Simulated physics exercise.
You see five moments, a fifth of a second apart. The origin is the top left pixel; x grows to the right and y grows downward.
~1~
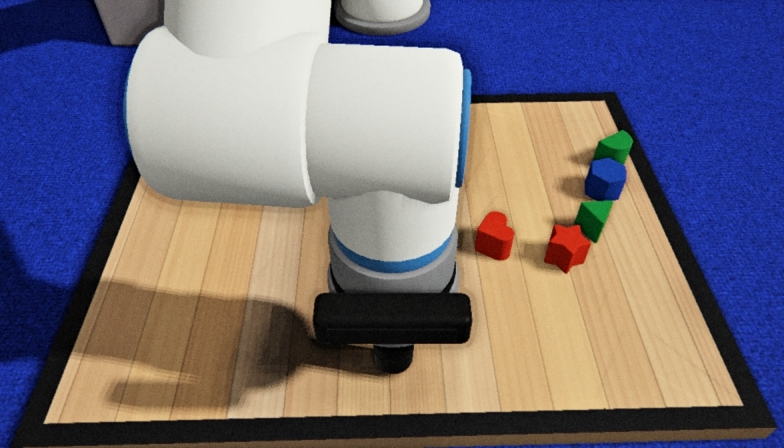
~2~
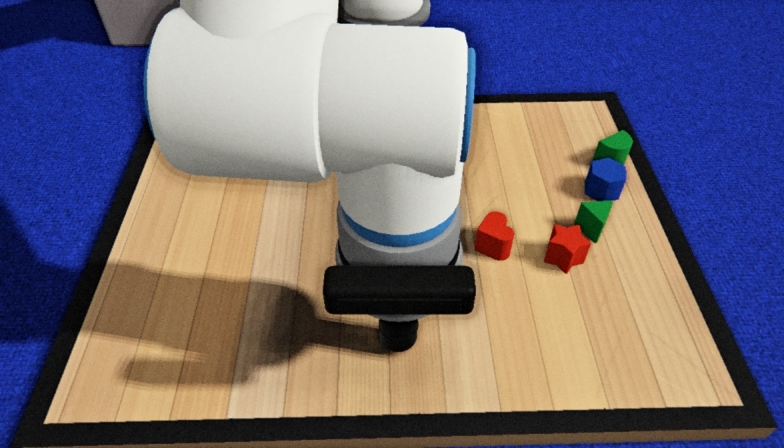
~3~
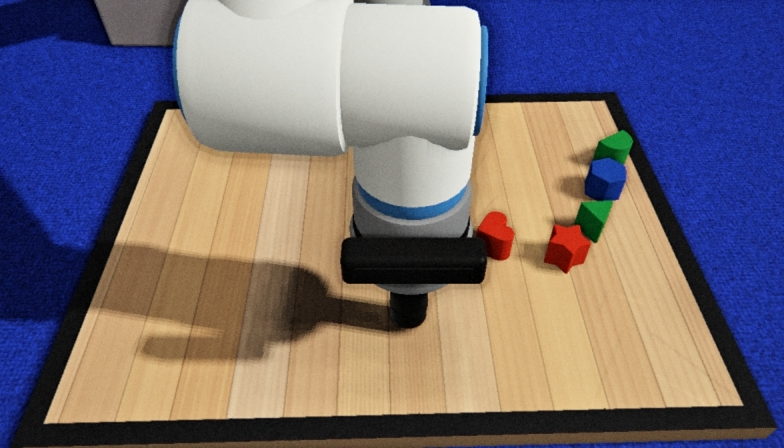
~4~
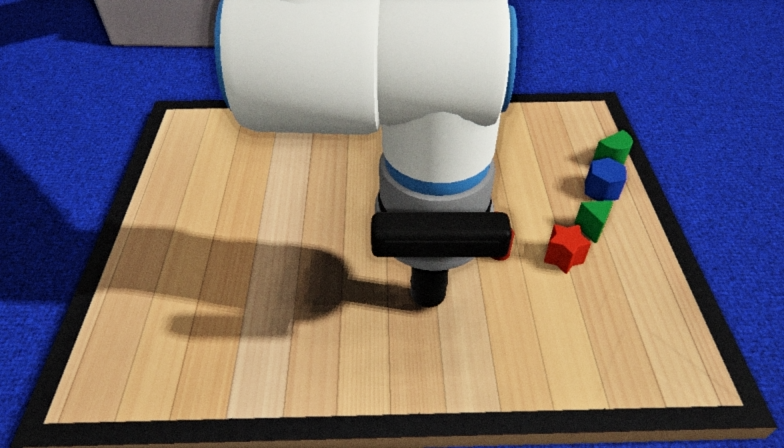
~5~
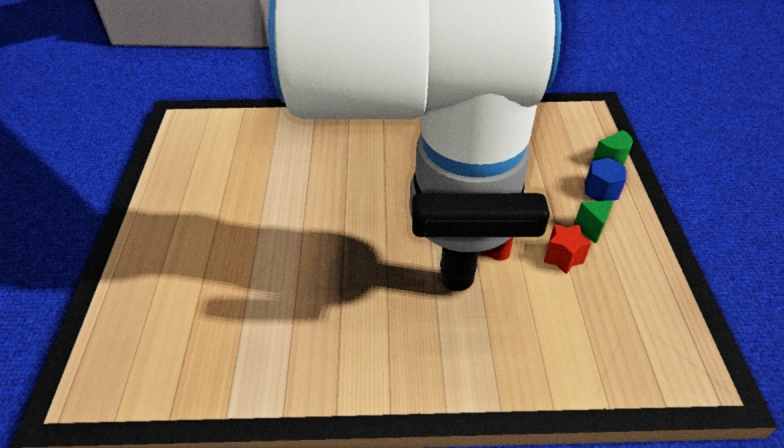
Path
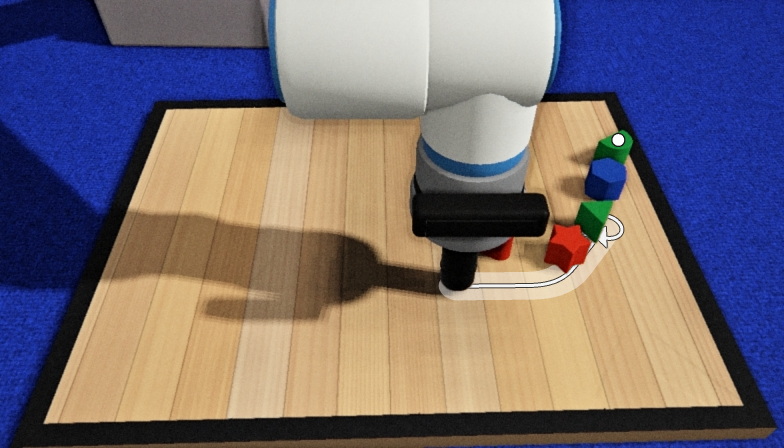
At first, a white robot arm with a black tip stands over a wooden board, left of a red heart block and other red, green and blue blocks. The arm moves away from the near edge and rightward, gradually covering most of the heart, while the other blocks stay still.
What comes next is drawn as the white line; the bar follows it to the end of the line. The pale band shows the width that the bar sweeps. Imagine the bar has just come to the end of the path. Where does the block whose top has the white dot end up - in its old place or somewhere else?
The answer is that it remains undisturbed.
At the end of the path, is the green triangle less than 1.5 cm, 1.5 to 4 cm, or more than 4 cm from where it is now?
If I had to pick, the green triangle travels from 1.5 to 4 cm here.
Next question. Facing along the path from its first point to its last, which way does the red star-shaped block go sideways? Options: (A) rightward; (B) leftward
Letter B.
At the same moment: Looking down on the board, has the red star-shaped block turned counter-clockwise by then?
Yes.
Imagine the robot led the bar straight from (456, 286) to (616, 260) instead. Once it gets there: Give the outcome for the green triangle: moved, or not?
The green triangle is moved.
Drawn move, from (456, 286) through (524, 286) and (577, 264) to (606, 227); the dot is on the green half-round block.
On the path given first. One third of the way, bar at (526, 278); nothing pushed yet.
Two thirds of the way, bar at (580, 256); red star-shaped block at (578, 220), turned 40° anticlockwise.
At the end, bar at (609, 219); red star-shaped block at (578, 201), turned 100° anticlockwise; green triangle at (613, 187), turned 35° anticlockwise; blue hexagonal block at (607, 163); green half-round block still.
